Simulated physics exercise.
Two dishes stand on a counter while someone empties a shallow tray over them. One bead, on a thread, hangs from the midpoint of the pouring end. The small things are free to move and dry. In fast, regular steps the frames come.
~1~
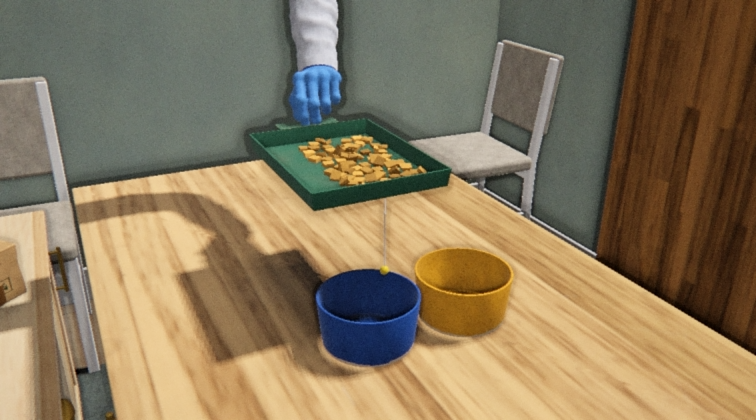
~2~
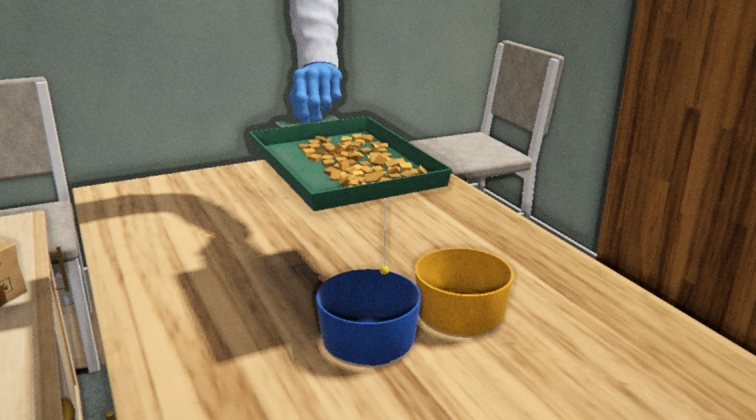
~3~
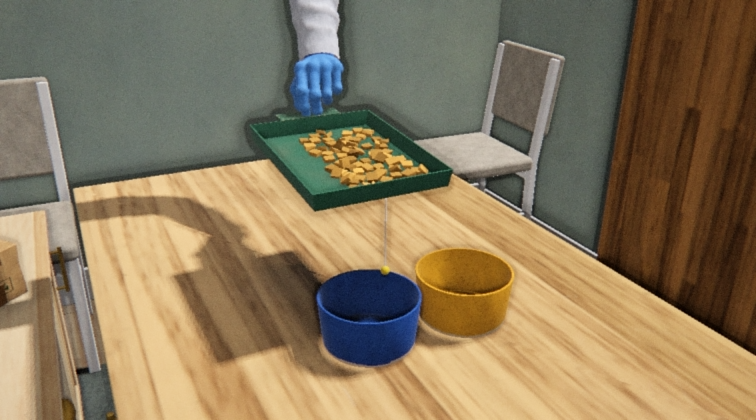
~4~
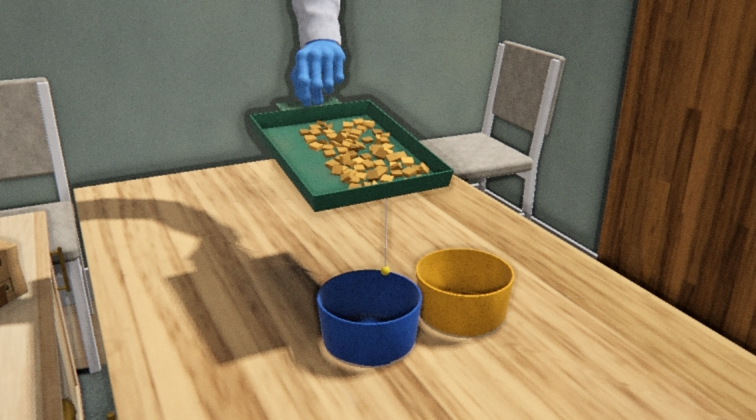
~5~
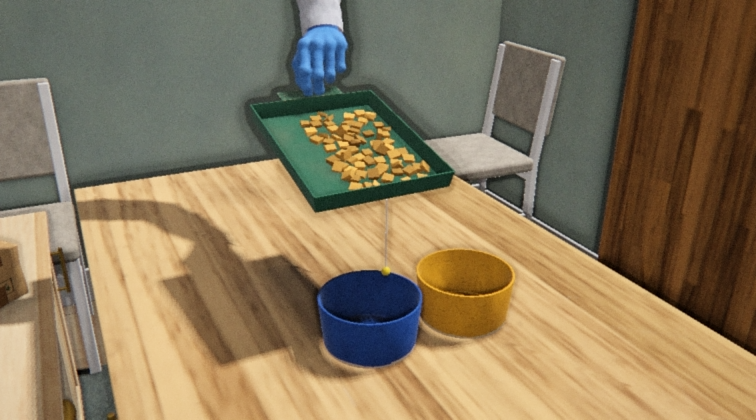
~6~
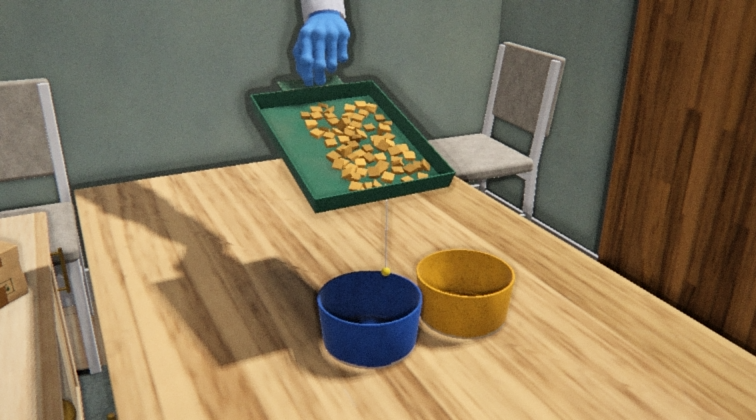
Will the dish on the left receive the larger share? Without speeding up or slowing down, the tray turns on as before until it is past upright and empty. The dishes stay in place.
Yes.
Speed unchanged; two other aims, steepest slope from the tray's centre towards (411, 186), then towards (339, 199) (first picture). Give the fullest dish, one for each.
The first slope favours the dish to the right, the second the dish to the left.
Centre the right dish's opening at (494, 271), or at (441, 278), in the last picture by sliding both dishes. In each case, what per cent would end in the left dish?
About 60 per cent, then about 40 per cent.
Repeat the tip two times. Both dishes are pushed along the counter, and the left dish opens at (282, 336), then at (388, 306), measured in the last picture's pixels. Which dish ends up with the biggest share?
The first time the right-side one comes out ahead, then the left-side one the second time.
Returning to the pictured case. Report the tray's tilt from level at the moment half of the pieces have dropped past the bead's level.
Somewhere near 110 degrees, I'd say.
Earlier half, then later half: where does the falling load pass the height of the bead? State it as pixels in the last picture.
Around (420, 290), followed by around (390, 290).
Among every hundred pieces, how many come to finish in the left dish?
That share works out at some 60 %.
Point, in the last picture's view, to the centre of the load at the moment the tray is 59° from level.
(388, 164).
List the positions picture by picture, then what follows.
In the first frame, corners of the pouring end (313, 192) and (448, 168), level; middle of the load (365, 166), cereal squares; left dish (392, 340); right dish (490, 312); bead on its thread (384, 270).
In the second frame, corners of the pouring end (314, 192) and (449, 168), level; middle of the load (365, 165).
In the third frame, corners of the pouring end (315, 193) and (450, 169), tipped barely, level across its low end; middle of the load (365, 162).
In the fourth frame, corners of the pouring end (315, 194) and (451, 169), tipped a little, level across its low end; middle of the load (366, 157).
In the fifth frame, corners of the pouring end (316, 196) and (452, 170), tipped a little, level across its low end; middle of the load (367, 153).
In the sixth frame, corners of the pouring end (317, 197) and (452, 171), tipped clearly, level across its low end; middle of the load (367, 149); left dish (393, 342); right dish (492, 313).
Just after the last frame, tray tipped steeply; every one on the tray.
A moment on, tray tipped right over; almost all on the tray; about a tenth in the left dish; just a few in the right dish; just a few outside both.
Further on, tray tipped past a quarter turn; roughly half in the left dish; about a tenth in the right dish; roughly a third outside both.
When it is over, tray tipped past a quarter turn; roughly half in the left dish; about a tenth in the right dish; roughly a third outside both.
